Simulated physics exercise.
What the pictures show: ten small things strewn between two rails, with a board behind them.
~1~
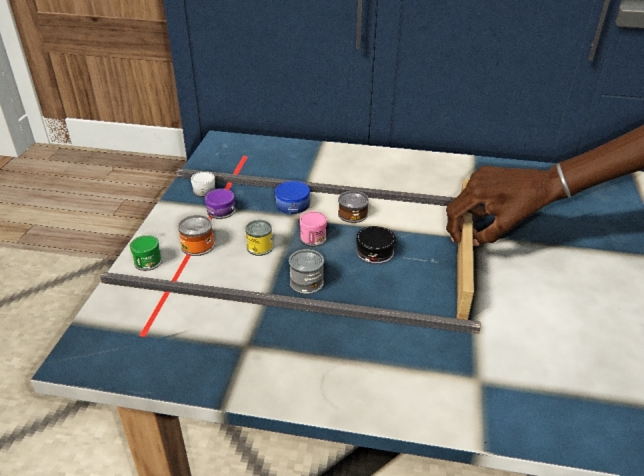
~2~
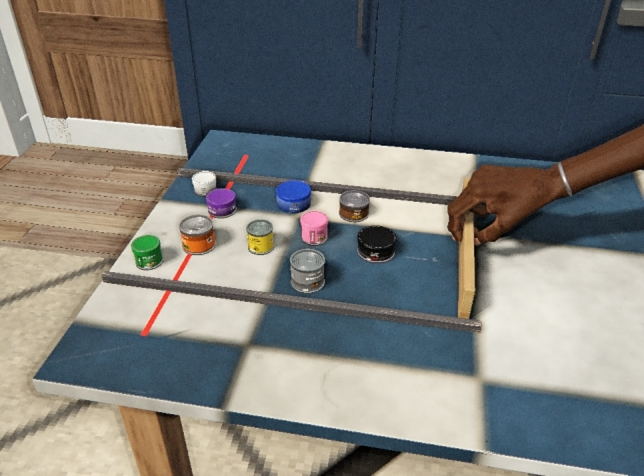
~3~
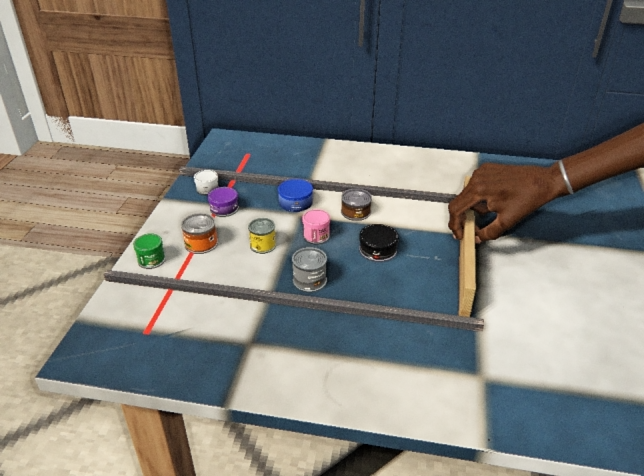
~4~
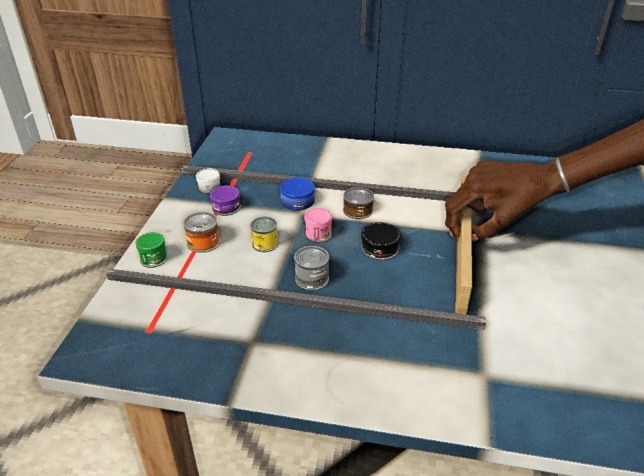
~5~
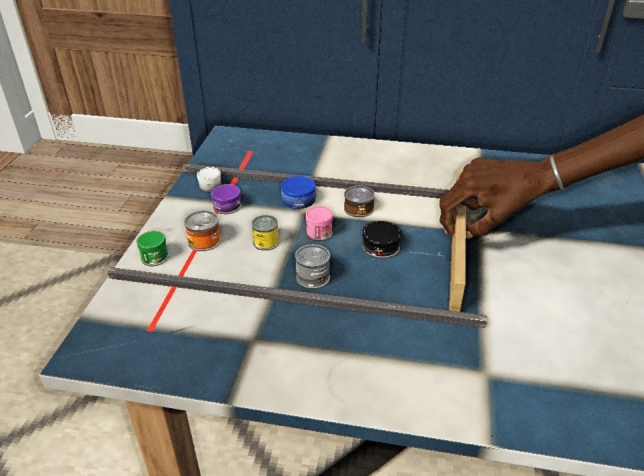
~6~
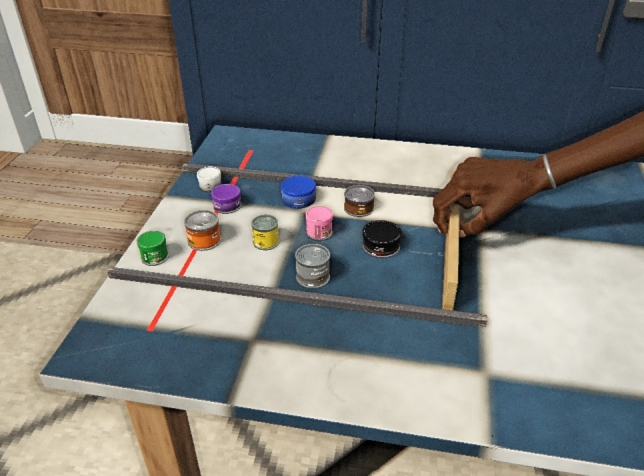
A hand reaches in from the right, gripping an upright wooden board at the open end of two dark rails on a blue-and-white checked table, seen from above at an angle. Between the rails stand ten small pots and tins, with green, orange and white at the left near a red line, and black nearest the board. The view drifts very slightly, then the hand slides the board a little leftward while the containers stay still.
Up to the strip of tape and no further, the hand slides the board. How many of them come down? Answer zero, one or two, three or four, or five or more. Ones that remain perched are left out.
One or two.
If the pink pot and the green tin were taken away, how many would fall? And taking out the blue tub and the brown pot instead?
Falls come to 1 the first time and 0 the other time.
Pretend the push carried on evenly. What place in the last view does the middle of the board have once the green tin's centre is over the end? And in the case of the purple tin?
(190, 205) and then (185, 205), give or take.
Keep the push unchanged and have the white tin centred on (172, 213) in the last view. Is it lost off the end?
From that start, the object then is safe.
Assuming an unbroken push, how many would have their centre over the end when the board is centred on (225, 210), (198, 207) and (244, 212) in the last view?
Respectively 0, 1 and 0.
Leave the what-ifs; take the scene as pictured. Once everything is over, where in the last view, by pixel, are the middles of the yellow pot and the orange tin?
The first one ends at (183, 236), the second at (158, 229).
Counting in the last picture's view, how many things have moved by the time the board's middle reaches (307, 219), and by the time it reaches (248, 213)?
At the first spot 6, then 9.
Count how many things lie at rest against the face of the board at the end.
It adds up to 5.
Soon after, none off yet; green tin at rest near (153, 248); white tin at rest near (210, 180); orange tin at rest near (203, 230).
By the end, the number that fall off is one or two; fallen, white tin.
